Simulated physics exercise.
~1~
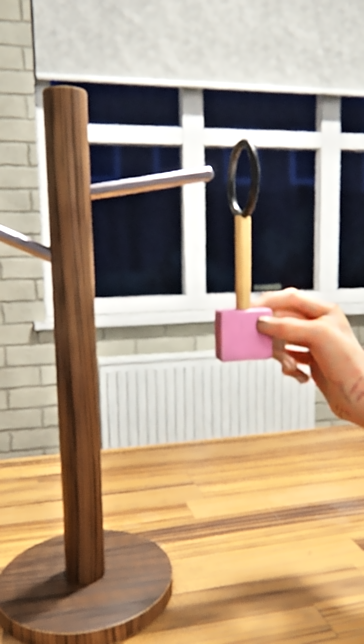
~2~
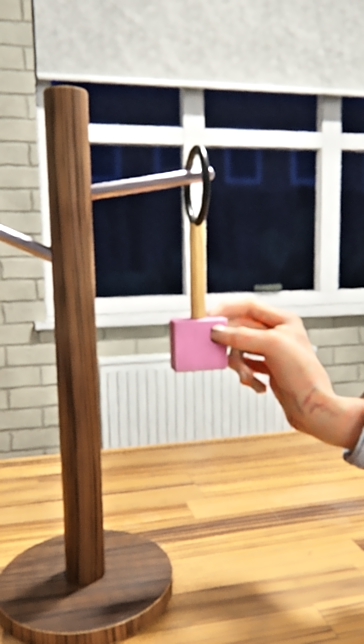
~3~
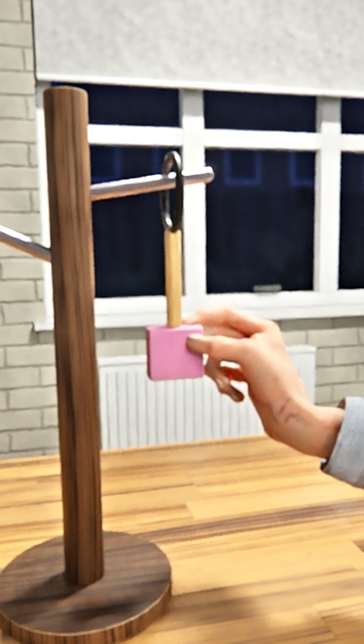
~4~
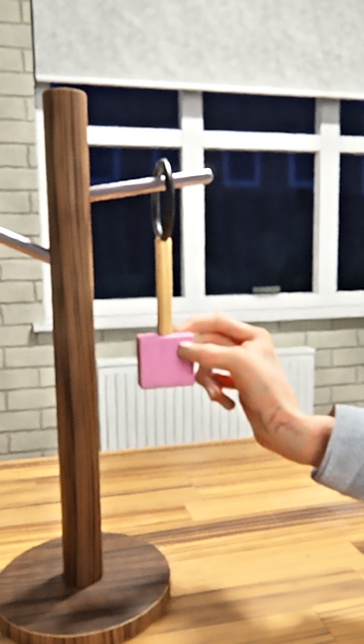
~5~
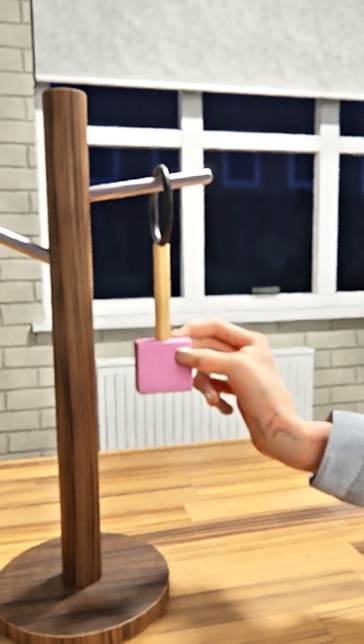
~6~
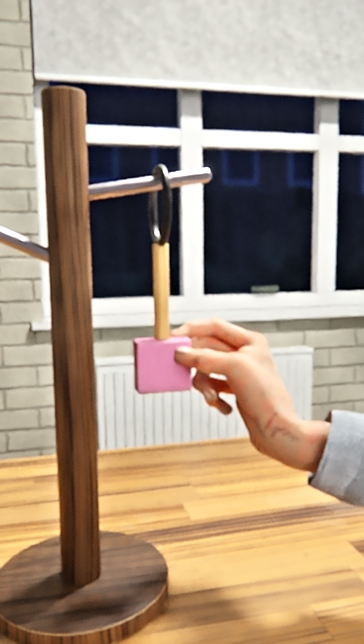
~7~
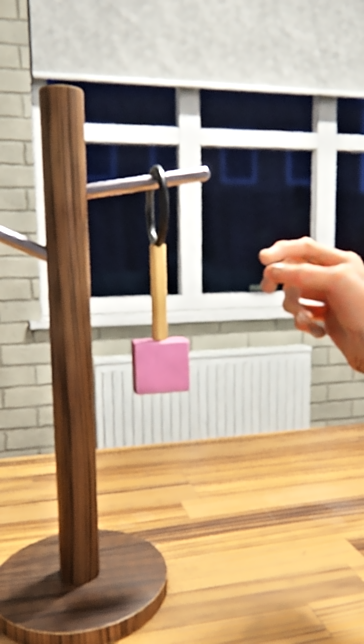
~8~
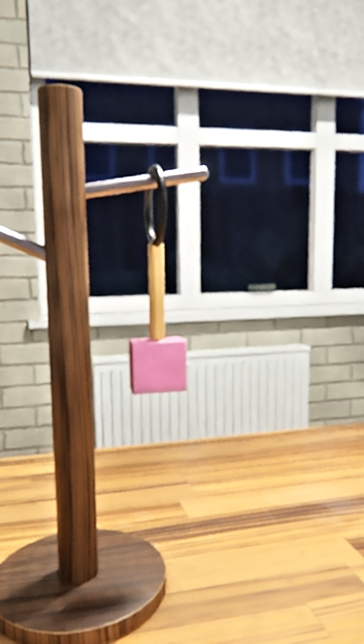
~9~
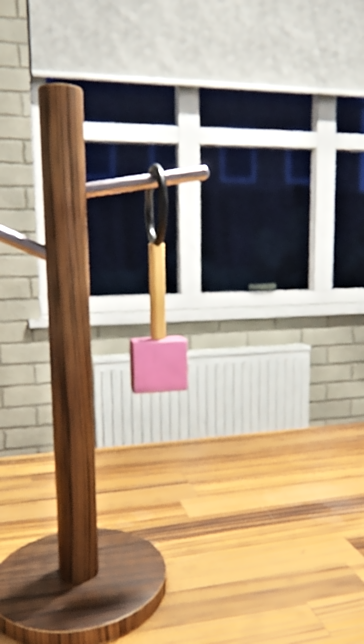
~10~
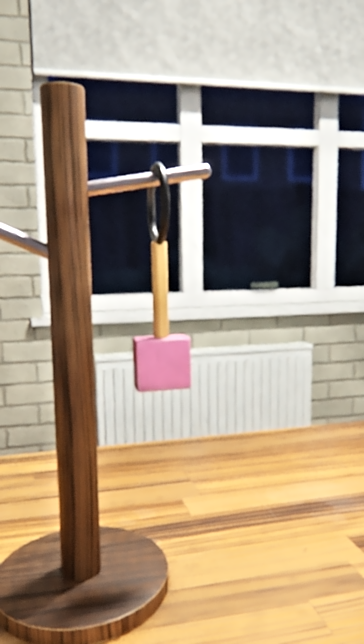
A hand hooks a pink brush by its ring onto a peg and lets go, leaving it hanging.
